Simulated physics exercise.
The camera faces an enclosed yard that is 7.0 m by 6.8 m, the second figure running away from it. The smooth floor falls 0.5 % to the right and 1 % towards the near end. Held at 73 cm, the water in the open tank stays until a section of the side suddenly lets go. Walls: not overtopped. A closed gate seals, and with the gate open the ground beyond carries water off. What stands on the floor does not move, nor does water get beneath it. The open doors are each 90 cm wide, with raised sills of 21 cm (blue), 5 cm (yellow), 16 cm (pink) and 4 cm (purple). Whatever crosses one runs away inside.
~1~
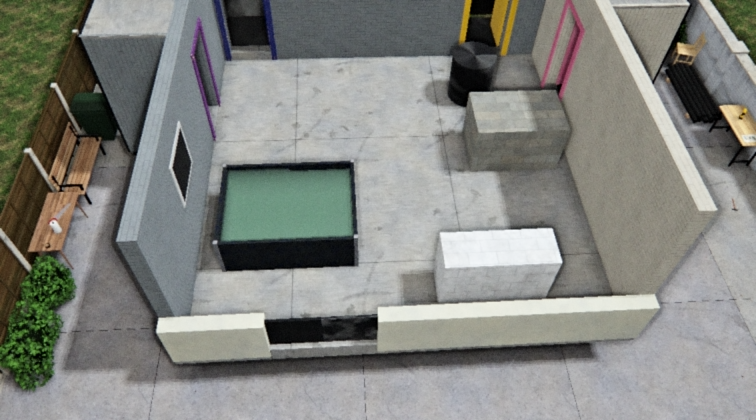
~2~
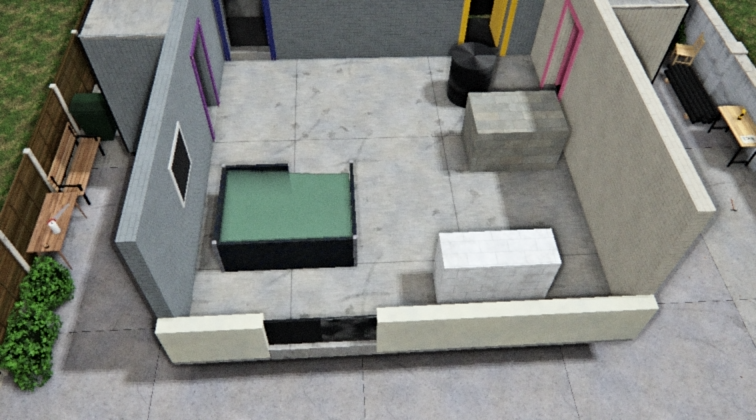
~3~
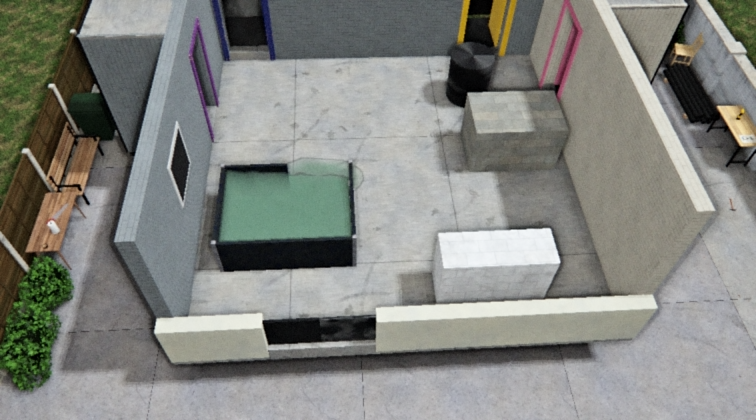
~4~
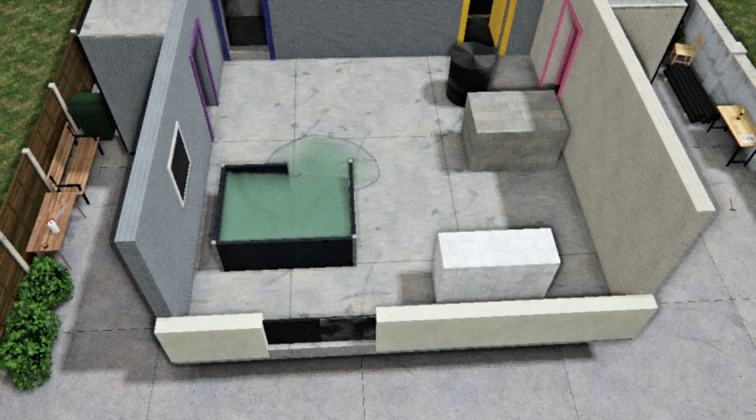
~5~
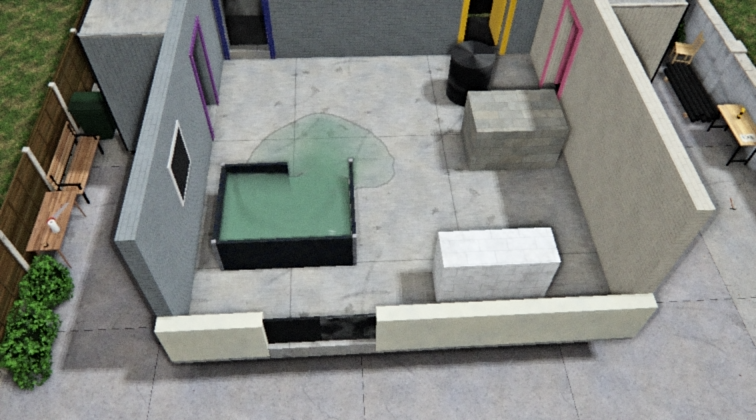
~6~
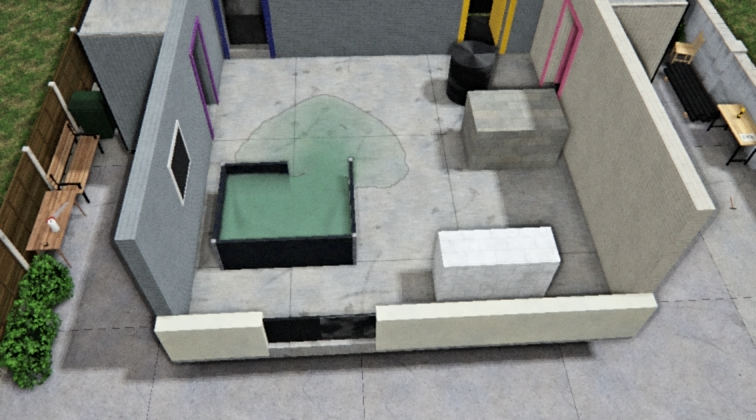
Green water pours through a gap in the tank's far side and spreads across the floor.
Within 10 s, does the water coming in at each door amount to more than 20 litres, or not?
In the end at the blue door the amount will not overshoot the limit; at the yellow door the amount will overshoot the limit; at the pink door the amount will not overshoot the limit; at the purple door the amount will overshoot the limit.
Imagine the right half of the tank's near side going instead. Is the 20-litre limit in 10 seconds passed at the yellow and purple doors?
Yellow stays inside, purple stays inside, judged against that limit.
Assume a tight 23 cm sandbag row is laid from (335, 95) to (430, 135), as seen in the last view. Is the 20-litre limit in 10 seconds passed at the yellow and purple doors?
Doors: Yellow stays under / purple exceeds.
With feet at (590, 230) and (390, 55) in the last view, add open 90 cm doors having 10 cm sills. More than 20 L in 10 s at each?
The first door falls short and the second gets there.
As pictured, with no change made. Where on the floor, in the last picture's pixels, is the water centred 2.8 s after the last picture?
Around (336, 136) in the last picture.
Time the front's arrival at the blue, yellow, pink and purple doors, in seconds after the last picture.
Arrival times: Blue 0.9 seconds, yellow 1.5 seconds, pink 2.0 seconds, purple 0.6 seconds.
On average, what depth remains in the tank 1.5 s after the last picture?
I'd put the average depth near 37 cm.
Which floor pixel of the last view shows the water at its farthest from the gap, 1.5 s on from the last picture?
About pixel (477, 59).
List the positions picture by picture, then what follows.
In the first picture, still water, 73 cm deep, in the open tank at (288, 203).
In the second picture, the front is at a hidden place, 0.6 m from the gap on the open tank's far side; 0.3 m2 of floor is under water; 73 cm left at the back of the open tank.
In the third picture, the front is at a hidden place, 0.9 m from the gap on the open tank's far side; 1.0 m2 of floor is under water; 73 cm left at the back of the open tank.
In the fourth picture, the front is at (306, 138), 1.5 m from the gap on the open tank's far side; 2.3 m2 of floor is under water; 72 cm left at the back of the open tank.
In the fifth picture, the front is at (312, 117), 2.0 m from the gap on the open tank's far side; 3.9 m2 of floor is under water; 64 cm left at the back of the open tank.
In the sixth picture, the front is at (329, 98), 2.6 m from the gap on the open tank's far side; 5.5 m2 of floor is under water; 62 cm left at the back of the open tank.
Then, 0.7 s after the last picture water covers 35 % of the floor and is deepest (38 cm) near (331, 184); blue door not reached, yellow door not reached, pink door not reached, purple door 5 cm at the sill, 0 L in.
Then, 1.5 s after the last picture water covers 40 % of the floor and is deepest (32 cm) near (232, 64); blue door 19 cm at the sill, 0 L in, yellow door 3 cm at the sill, 0 L in, pink door not reached, purple door 4 cm at the sill, 1 L in.
Then, 2.8 s after the last picture water covers 50 % of the floor and is deepest (20 cm) near (523, 58); blue door 18 cm at the sill, 4 L in, yellow door 8 cm at the sill, 9 L in, pink door 12 cm at the sill, 0 L in, purple door 8 cm at the sill, 4 L in.
Then, 5.3 s after the last picture water covers 60 % of the floor and is deepest (17 cm) near (528, 125); blue door 9 cm at the sill, 5 L in, yellow door 8 cm at the sill, 23 L in, pink door 9 cm at the sill, 0 L in, purple door 6 cm at the sill, 35 L in.
Then, 9.3 s after the last picture water covers 95 % of the floor and is deepest (12 cm) near (549, 112); blue door 4 cm at the sill, 5 L in, yellow door 8 cm at the sill, 64 L in, pink door 11 cm at the sill, 0 L in, purple door 4 cm at the sill, 45 L in.
